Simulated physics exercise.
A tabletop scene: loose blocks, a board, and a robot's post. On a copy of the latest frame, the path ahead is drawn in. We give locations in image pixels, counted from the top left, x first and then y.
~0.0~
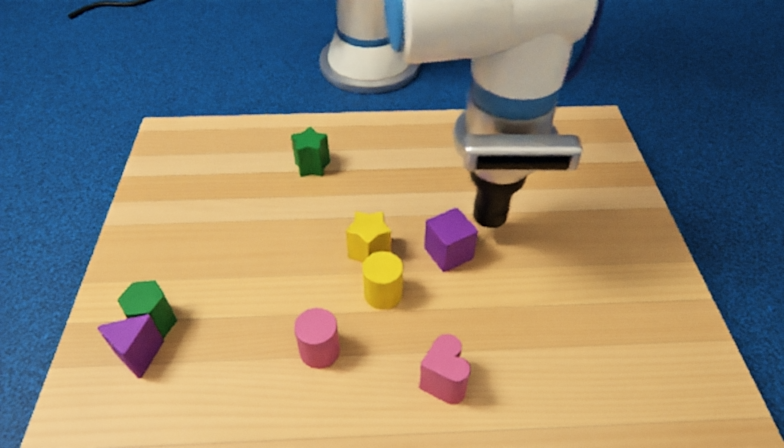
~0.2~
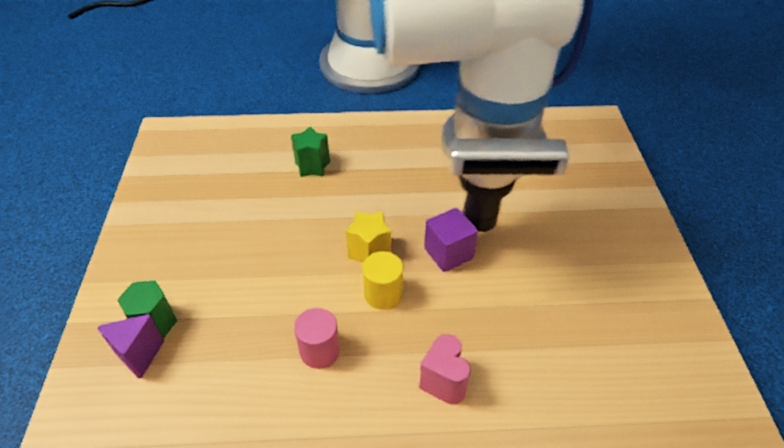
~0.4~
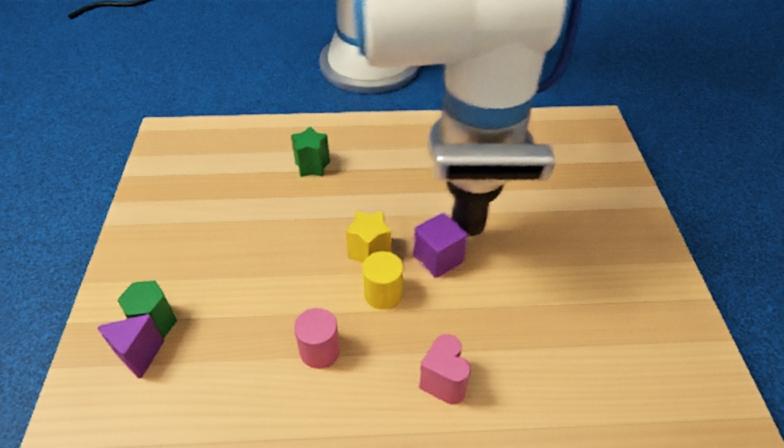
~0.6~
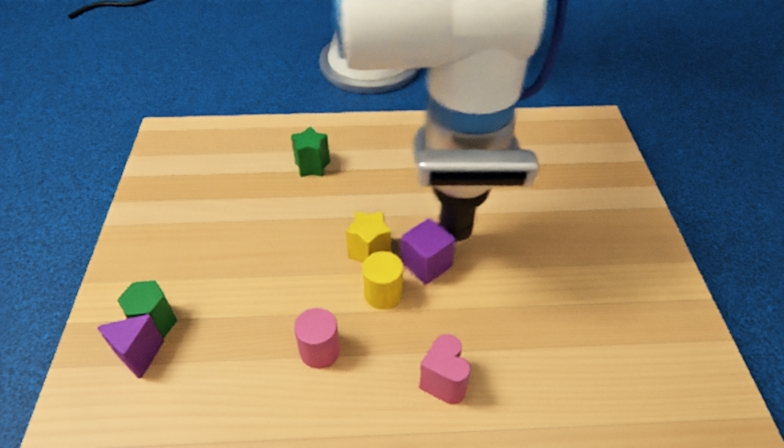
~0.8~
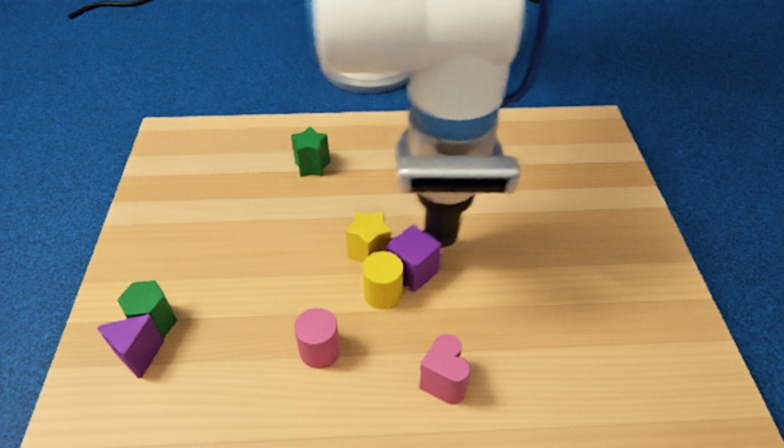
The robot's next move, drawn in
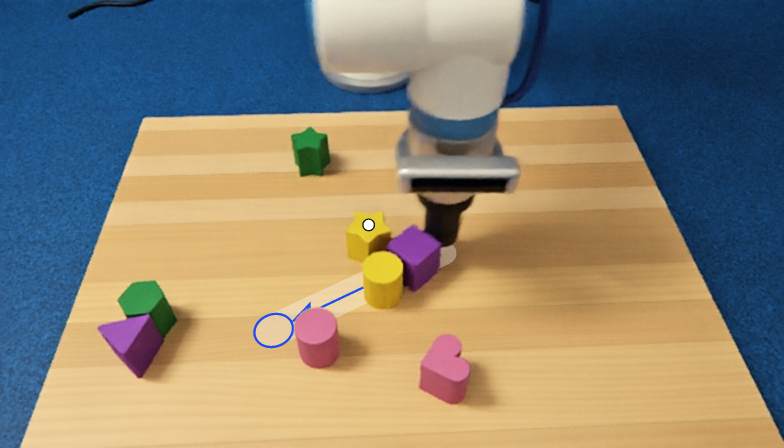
On a wooden tabletop, a robot arm pushes a purple cube left toward yellow blocks.
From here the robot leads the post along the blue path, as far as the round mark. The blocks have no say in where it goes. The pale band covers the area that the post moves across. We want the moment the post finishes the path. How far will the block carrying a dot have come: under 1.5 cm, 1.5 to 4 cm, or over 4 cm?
It gets moved under 1.5 cm.
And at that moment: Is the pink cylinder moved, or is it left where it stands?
It moves.
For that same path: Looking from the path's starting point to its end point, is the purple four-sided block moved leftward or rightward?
Picture yourself facing from the start of the path to its end: The purple four-sided block moves off to your left.
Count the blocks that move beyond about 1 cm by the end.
I count three at least.
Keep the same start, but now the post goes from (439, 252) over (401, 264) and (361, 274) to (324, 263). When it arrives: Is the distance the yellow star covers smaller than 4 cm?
No - that is not the case.
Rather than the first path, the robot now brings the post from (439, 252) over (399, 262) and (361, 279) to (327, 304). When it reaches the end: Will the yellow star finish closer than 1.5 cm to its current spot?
No, it doesn't check out.
The line goes from (439, 252) directly to (274, 330); the dot is on the yellow star.
What follows on the original path. One third of the way, post (387, 260); pink cylinder (308, 333); yellow cylinder (335, 302); purple four-sided block (359, 272).
Two thirds of the way, post (328, 286); pink cylinder (268, 384); yellow cylinder (290, 345); purple four-sided block (300, 306), turned 25° anticlockwise.
At the end, post (269, 314); pink cylinder (252, 429); yellow star unmoved; yellow cylinder (264, 383); purple four-sided block (245, 344), turned 55° anticlockwise.
